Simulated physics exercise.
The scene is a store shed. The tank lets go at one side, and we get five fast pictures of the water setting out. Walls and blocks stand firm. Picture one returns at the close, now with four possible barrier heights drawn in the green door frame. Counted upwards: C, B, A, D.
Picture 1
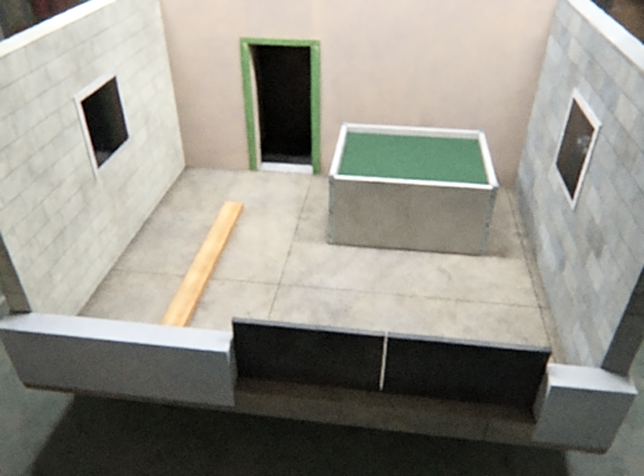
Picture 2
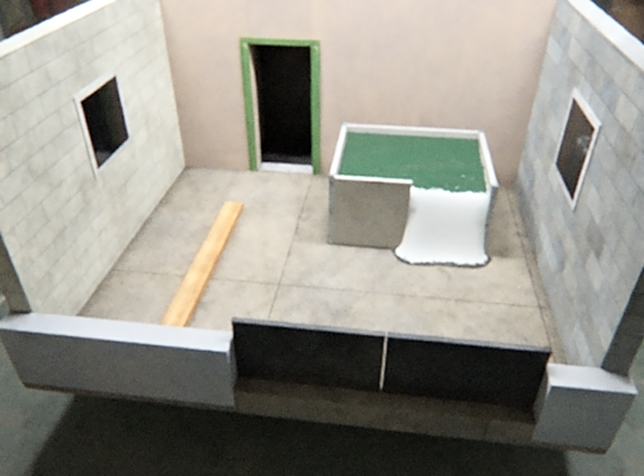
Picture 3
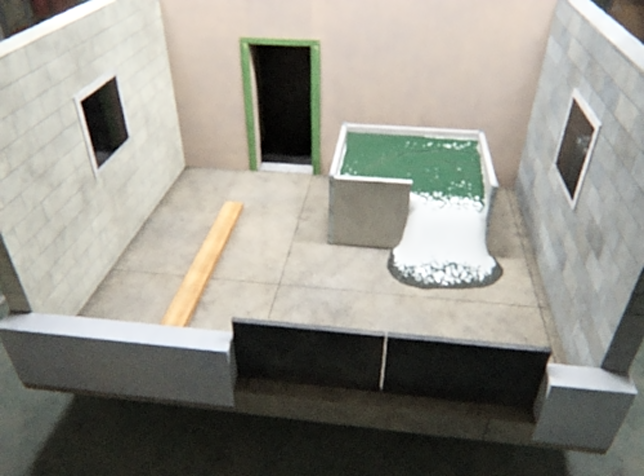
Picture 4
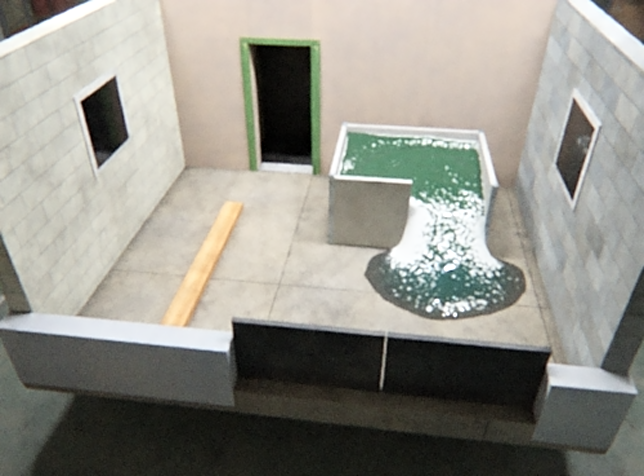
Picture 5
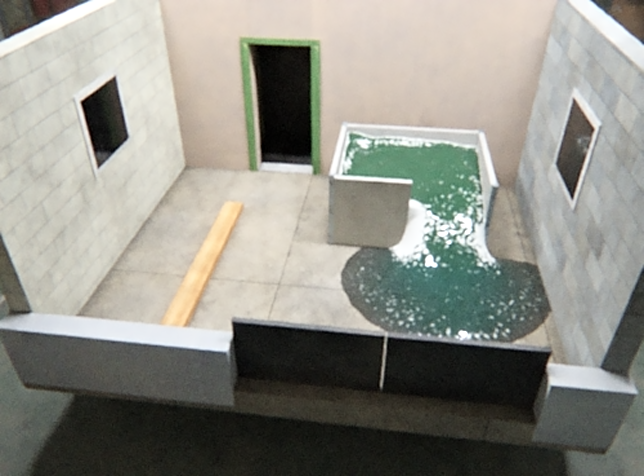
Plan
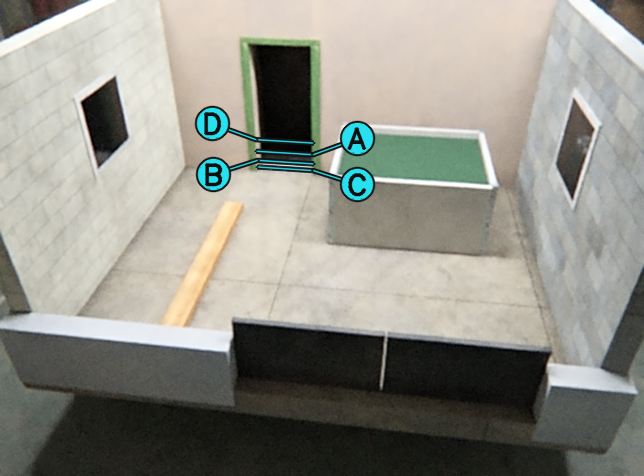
A raised tank of green water with pale rims stands at the back right of a small open-topped store shed, seen from above the front by a still camera. Grey block walls with windows flank a green-framed doorway, and a wooden plank lies on the left of the floor. The tank's front opens on the right, and foaming water pours out, spreading forward and sideways in a widening green pool.
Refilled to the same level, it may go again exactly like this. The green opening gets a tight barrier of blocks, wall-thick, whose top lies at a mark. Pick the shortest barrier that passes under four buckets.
The answer is line B.
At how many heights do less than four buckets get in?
Three.
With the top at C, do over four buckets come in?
Yes.
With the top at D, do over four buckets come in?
No, that is safe.
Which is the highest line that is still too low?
C it is.
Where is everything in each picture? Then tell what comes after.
In the first picture, water in the tank at rest, its middle at (412, 158); foot of the green doorway at (285, 172); shut gate at (385, 343).
In the second picture, 2 % of the ground under water, visible out to (401, 257).
In the third picture, 4 % of the ground under water, visible out to (406, 277).
In the fourth picture, 9 % of the ground under water, visible out to (432, 314).
In the fifth picture, 17 % of the ground under water, visible out to (368, 308).
In cyan, A at (284, 152); B at (285, 162); C at (285, 168); D at (284, 141); from the bottom up C, B, A, D.
With A, nothing gets over.
With B, a splash gets over, under a bucket.
With C, some 20 bucketfuls get in.
With D, nothing gets over.
